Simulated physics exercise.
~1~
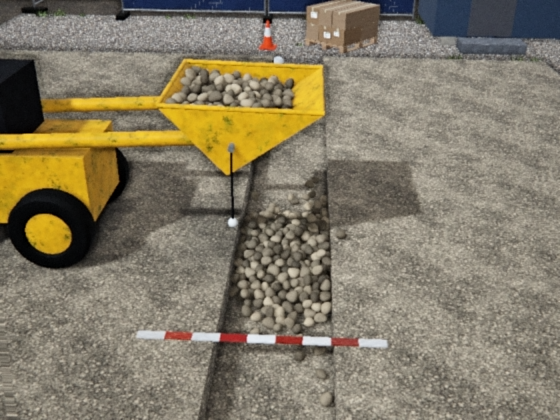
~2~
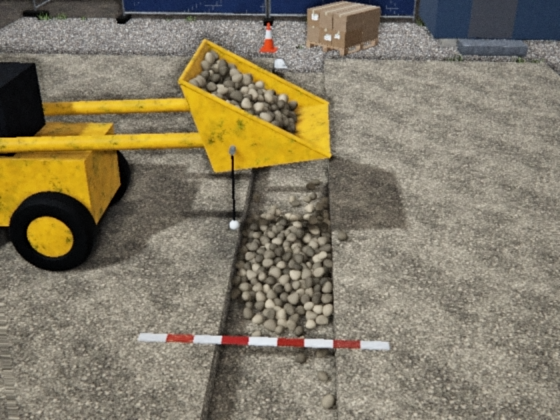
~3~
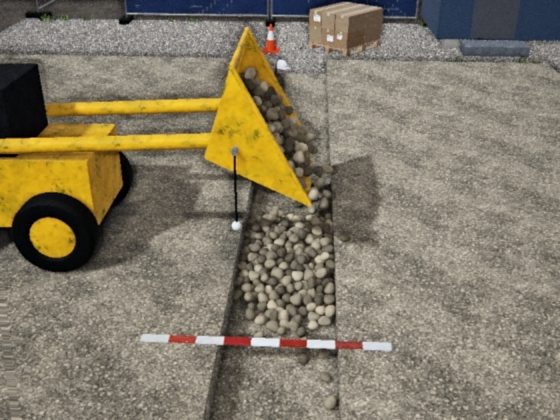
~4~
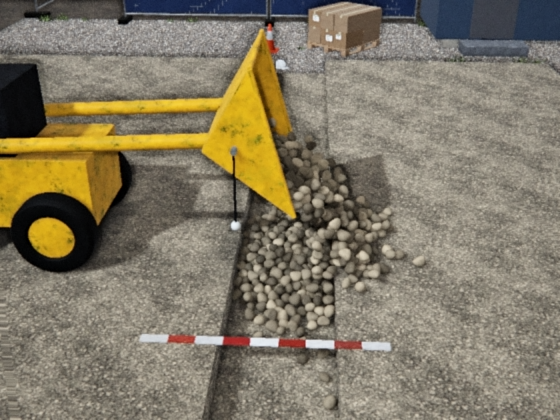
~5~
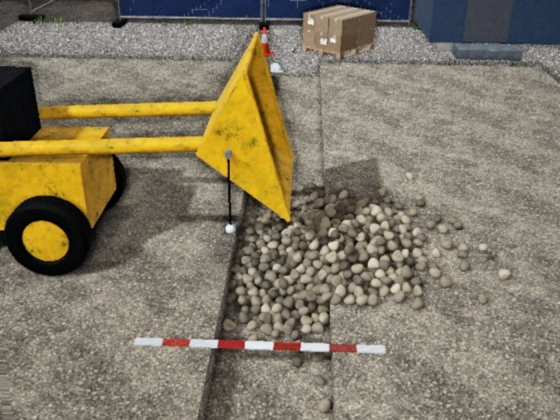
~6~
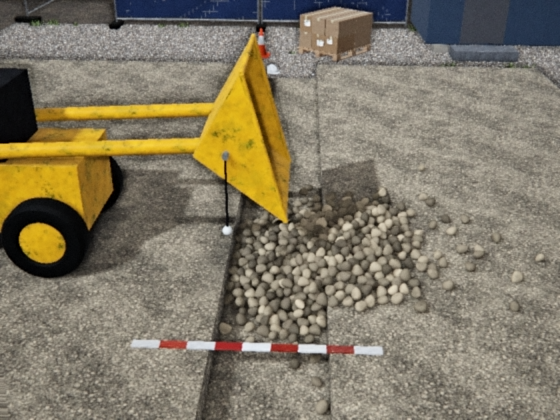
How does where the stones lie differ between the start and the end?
At the start the stones were split between the raised bucket and the trench below it. At the end they all lay lower down and farther right overall, in a heap covering part of the trench and spilling onto the ground to its right.
